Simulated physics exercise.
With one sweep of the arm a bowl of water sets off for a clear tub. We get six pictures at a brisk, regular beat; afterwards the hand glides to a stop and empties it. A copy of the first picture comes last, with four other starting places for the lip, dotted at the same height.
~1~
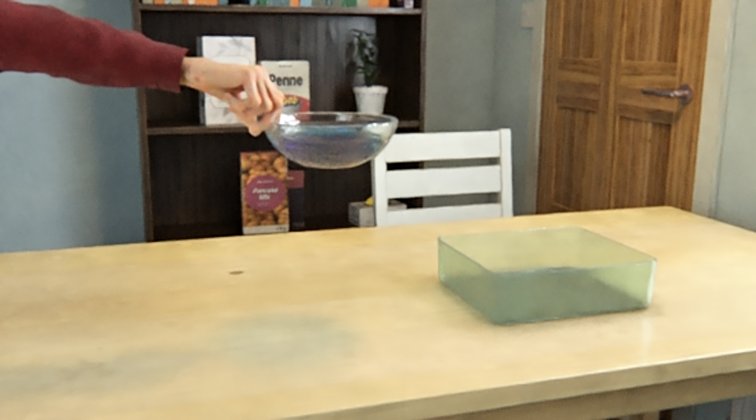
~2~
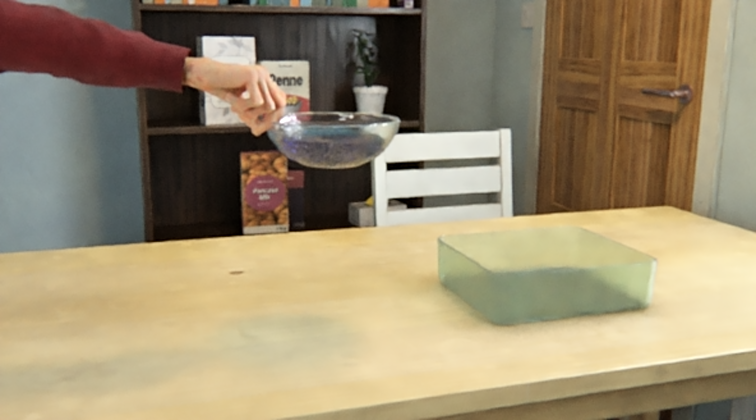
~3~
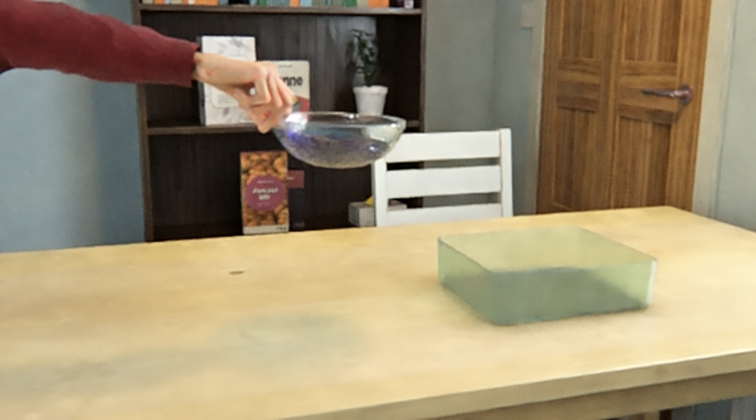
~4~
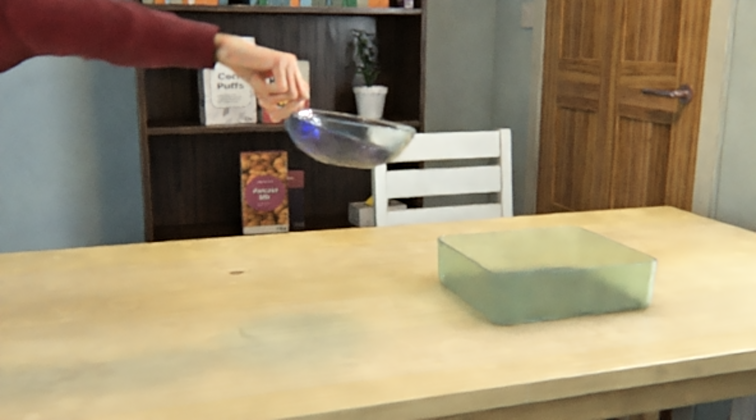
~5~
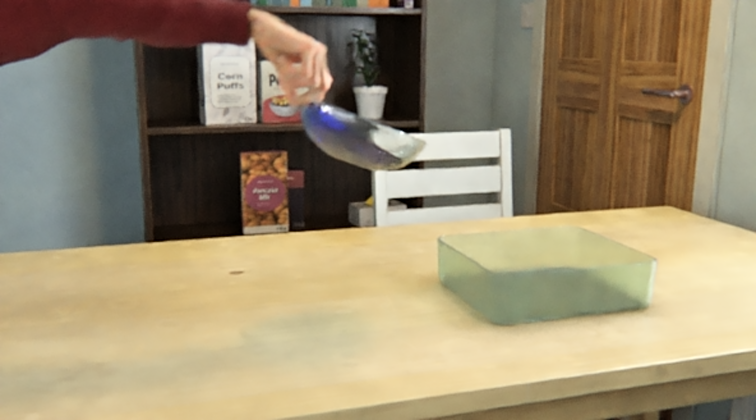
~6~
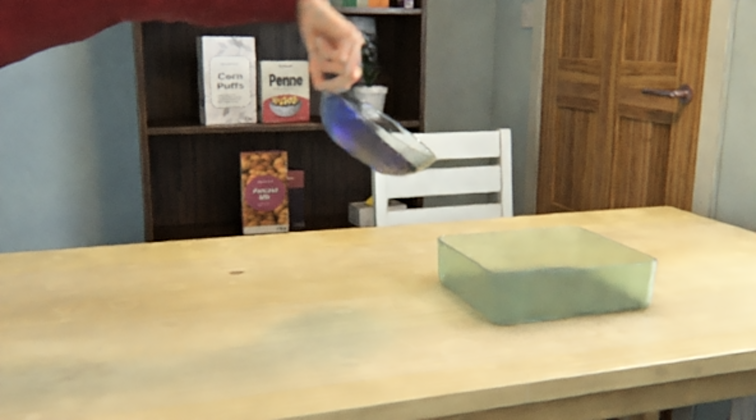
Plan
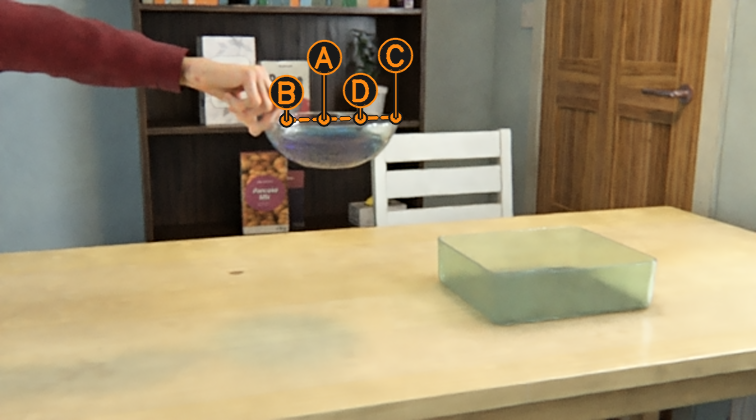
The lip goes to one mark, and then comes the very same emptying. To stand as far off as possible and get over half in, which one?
D will do.
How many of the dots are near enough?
Two of the four.
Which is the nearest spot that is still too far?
Spot A.
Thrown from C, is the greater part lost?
No.
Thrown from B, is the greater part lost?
Yes, that goes wrong.
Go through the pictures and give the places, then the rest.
Upright, lip at (392, 117); tub from (491, 325) to (648, 306); nothing has left yet, in the first frame.
Upright, lip at (394, 117); nothing has left yet, in the second frame.
Upright, lip at (399, 119); nothing has left yet, in the third frame.
Tipped about 9°, lip at (410, 127); nothing has left yet, in the fourth frame.
Tipped about 21°, lip at (420, 140); nothing has left yet, in the fifth frame.
Tipped about 36°, lip at (429, 156); nothing has left yet, in the sixth frame.
On the marked copy, A at (324, 119); B at (286, 120); C at (395, 117); D at (360, 118).
If A is chosen, about 12 % lands in the tub, 83 % falls short and 4 % goes beside or beyond.
If B is chosen, about 0 % lands in the tub, 98 % falls short.
If C is chosen, about 67 % lands in the tub, 5 % falls short and 28 % goes beside or beyond.
If D is chosen, about 67 % lands in the tub, 15 % falls short and 18 % goes beside or beyond.
